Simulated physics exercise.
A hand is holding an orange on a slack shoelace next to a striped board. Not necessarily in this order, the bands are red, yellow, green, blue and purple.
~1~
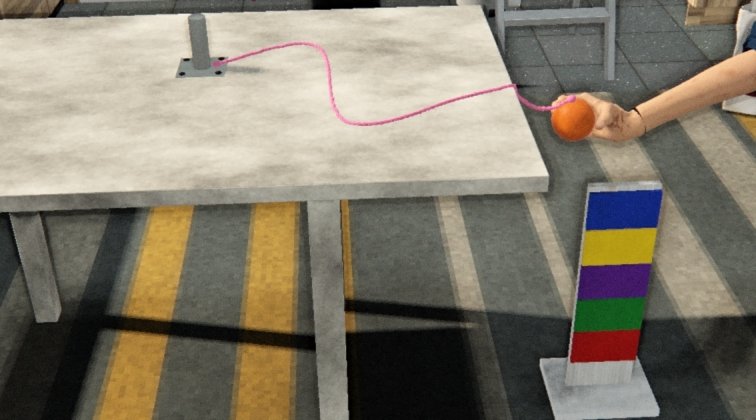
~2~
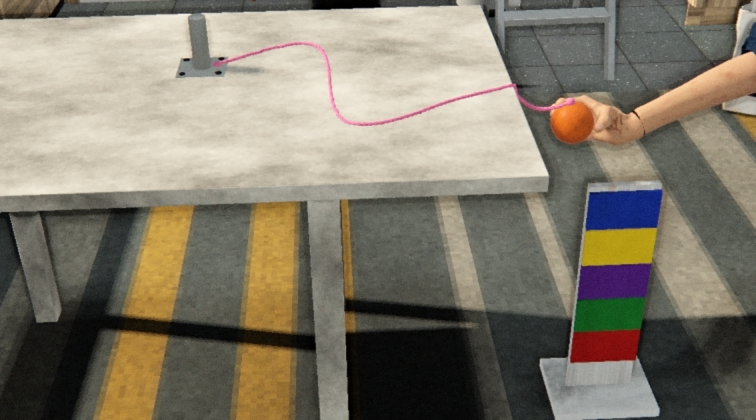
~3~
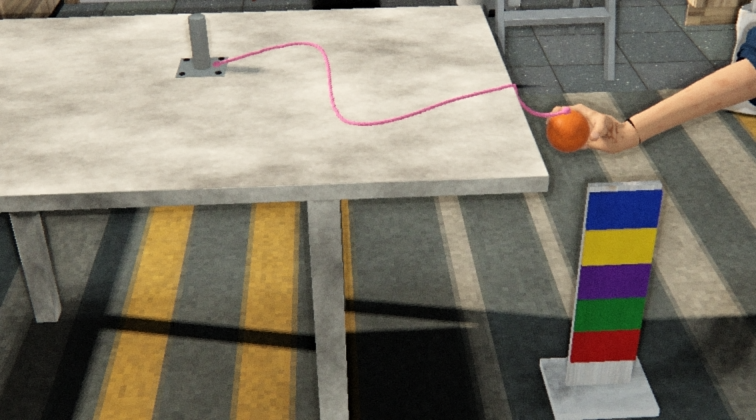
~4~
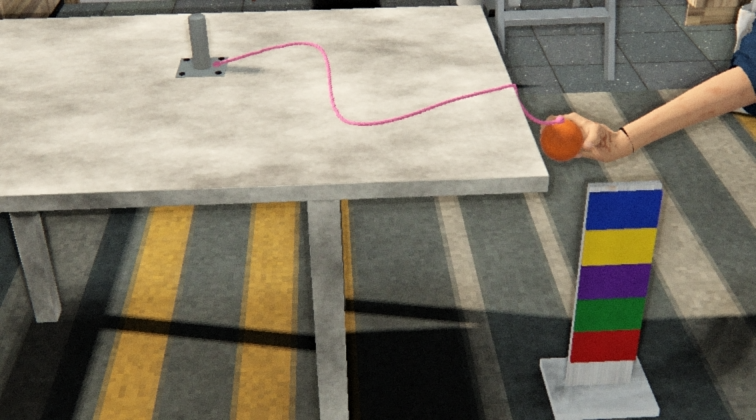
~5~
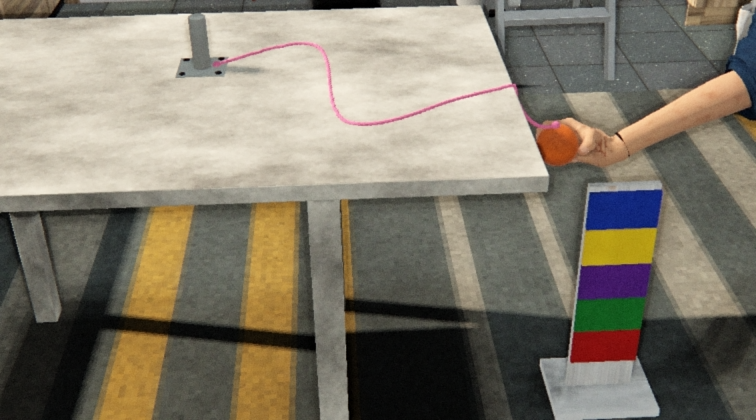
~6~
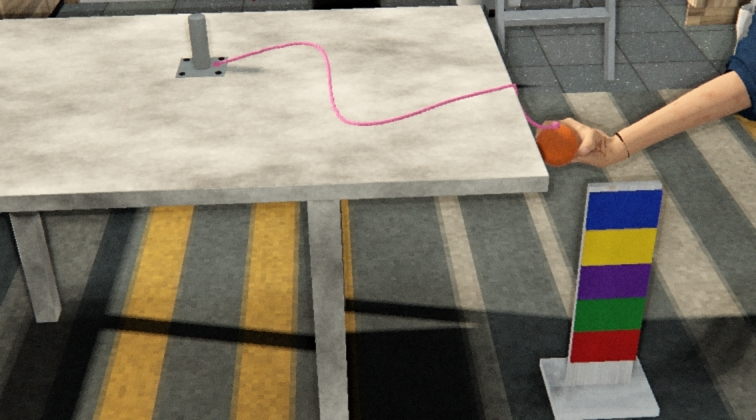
Beside a pale tabletop, a hand holding an orange tied to a pink shoelace moving slightly down and left near coloured bands.
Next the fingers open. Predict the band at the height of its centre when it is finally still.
The green band, level with its centre.
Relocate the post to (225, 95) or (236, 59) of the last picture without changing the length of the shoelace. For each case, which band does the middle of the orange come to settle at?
Answer, in order: Red, red.
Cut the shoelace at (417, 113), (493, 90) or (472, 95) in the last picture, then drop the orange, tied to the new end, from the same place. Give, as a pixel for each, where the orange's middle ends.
About (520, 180) first, then about (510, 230), and finally about (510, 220).
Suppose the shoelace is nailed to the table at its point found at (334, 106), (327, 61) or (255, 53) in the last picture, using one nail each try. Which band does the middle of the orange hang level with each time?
In order: Blue; purple; green.
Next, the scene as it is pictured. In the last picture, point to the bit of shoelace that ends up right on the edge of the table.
It is around (341, 117).
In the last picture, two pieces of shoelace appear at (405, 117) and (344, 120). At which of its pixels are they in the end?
(500, 136) and (508, 82), approximately.
Soon after, orange near (489, 268); level with purple.
After that, orange near (506, 301); level with green.
In the end, orange near (485, 302); level with green. Its middle rests at the green band.
